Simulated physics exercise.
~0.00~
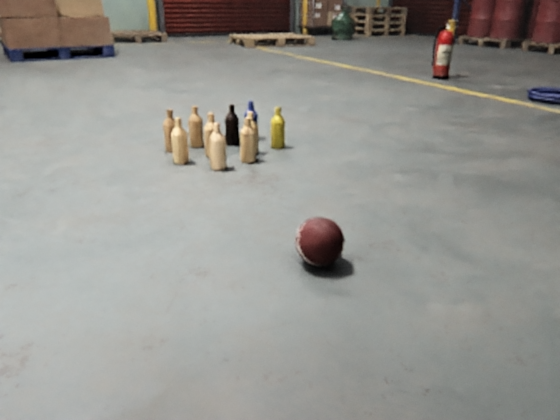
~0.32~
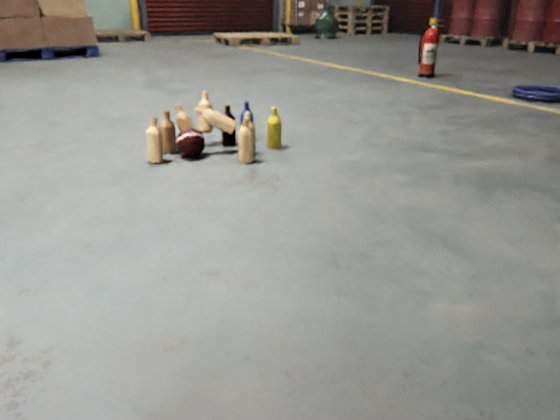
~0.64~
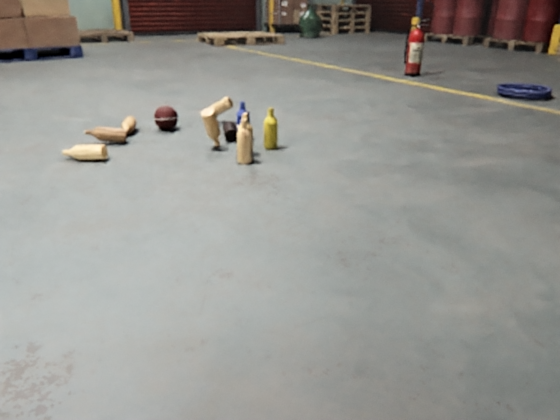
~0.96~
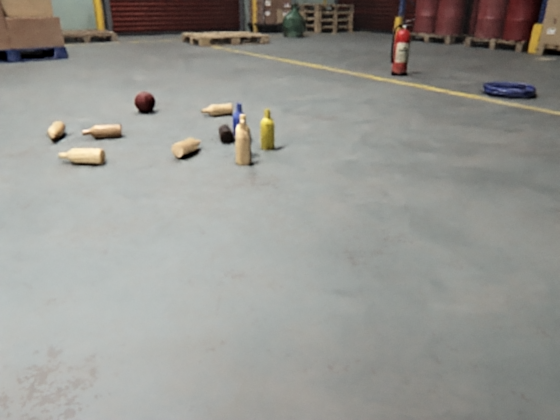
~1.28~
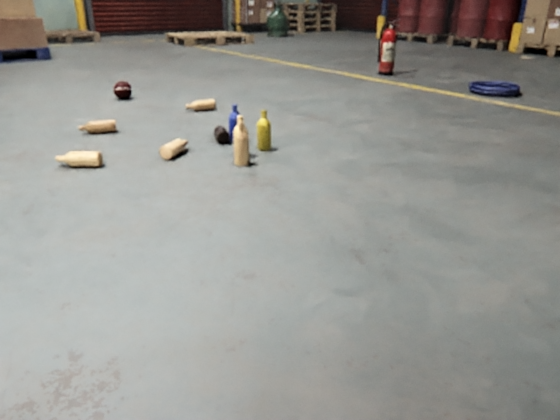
On a warehouse floor, a dark red ball rolls into a cluster of bottle-shaped skittles, most of them pale wooden, and knocks several over. It rolls on toward the back left, leaving toppled pieces scattered while the blue skittle, the yellow one and a pale one nearby stay upright.
